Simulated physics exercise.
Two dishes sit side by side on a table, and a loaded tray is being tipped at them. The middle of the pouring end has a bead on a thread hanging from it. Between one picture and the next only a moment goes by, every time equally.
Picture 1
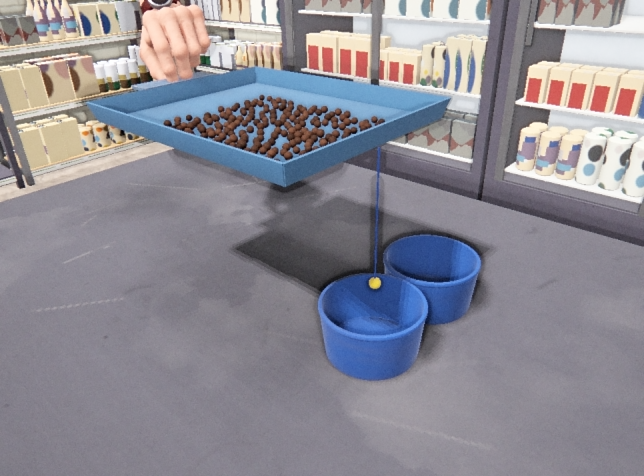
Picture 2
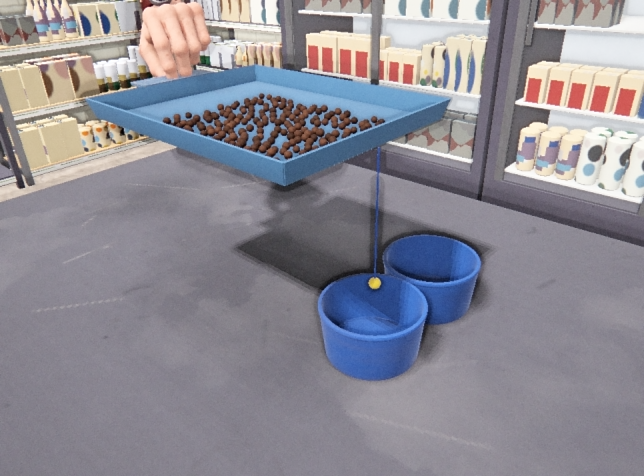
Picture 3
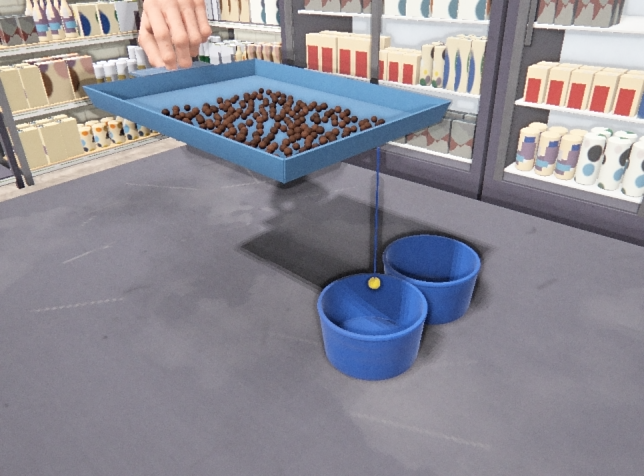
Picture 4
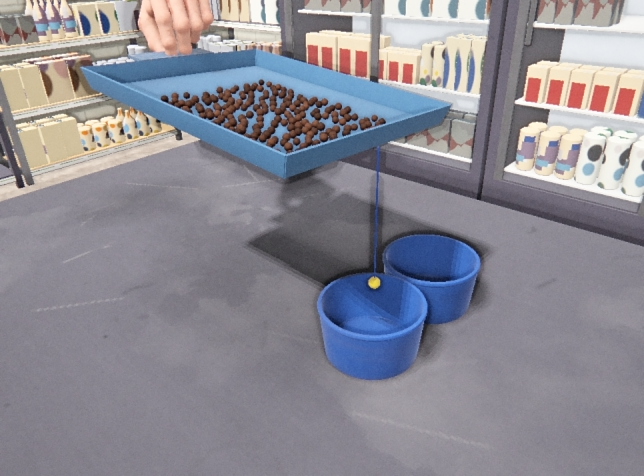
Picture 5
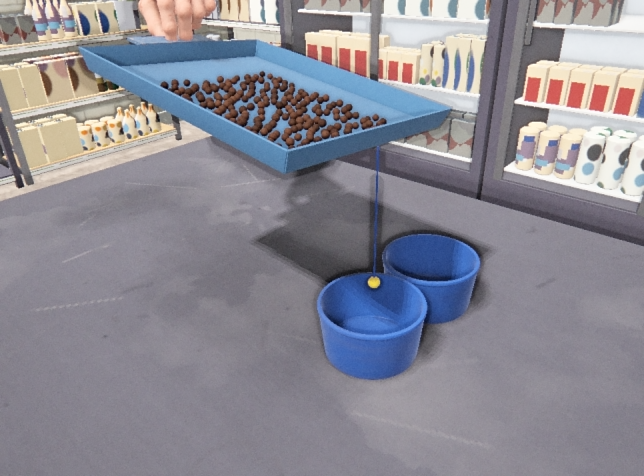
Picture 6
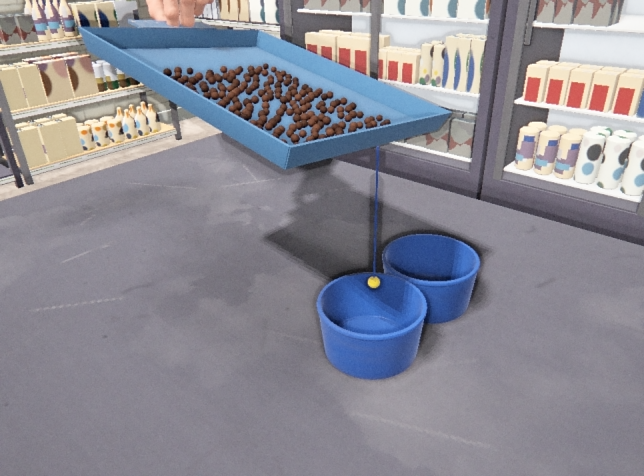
A hand above a blue tray of small brown balls moved down to its far left edge, and the tray slowly tilted toward two blue dishes while the balls stayed in it.
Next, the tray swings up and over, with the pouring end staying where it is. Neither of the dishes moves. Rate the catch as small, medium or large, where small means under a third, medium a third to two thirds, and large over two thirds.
Large.
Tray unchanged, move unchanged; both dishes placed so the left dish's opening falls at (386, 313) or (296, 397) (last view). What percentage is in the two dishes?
Roughly 100% first, roughly 0% second.
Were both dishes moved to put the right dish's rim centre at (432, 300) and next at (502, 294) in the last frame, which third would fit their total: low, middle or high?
Trial 1 - below one third. Trial 2 - under a third.
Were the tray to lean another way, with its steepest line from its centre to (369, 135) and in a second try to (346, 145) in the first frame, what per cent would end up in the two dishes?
I'd expect around 60 in a hundred first and around 10 in a hundred second.
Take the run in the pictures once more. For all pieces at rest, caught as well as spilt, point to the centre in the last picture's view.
It settles centred around (432, 291).
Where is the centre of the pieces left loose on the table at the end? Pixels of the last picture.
Somewhere about (481, 336), I'd say.
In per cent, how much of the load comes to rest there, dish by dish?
The left dish gets close to 0 per cent and the right dish close to 90 per cent.
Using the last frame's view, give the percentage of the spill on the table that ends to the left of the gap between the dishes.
Close to 20 per cent.
Shortly afterwards, tray tipped steeply; all but a few on the tray; only a few in the right dish; only a few outside both; only a few in the air.
Next, tray tipped right over; a little on the tray; the bulk in the right dish; a little outside both; a little in the air.
Some moments later, tray tipped past a quarter turn; all but a few in the right dish; a little outside both.
In the end, tray tipped past a quarter turn; none at all in the left dish; all but a few in the right dish; a little outside both.
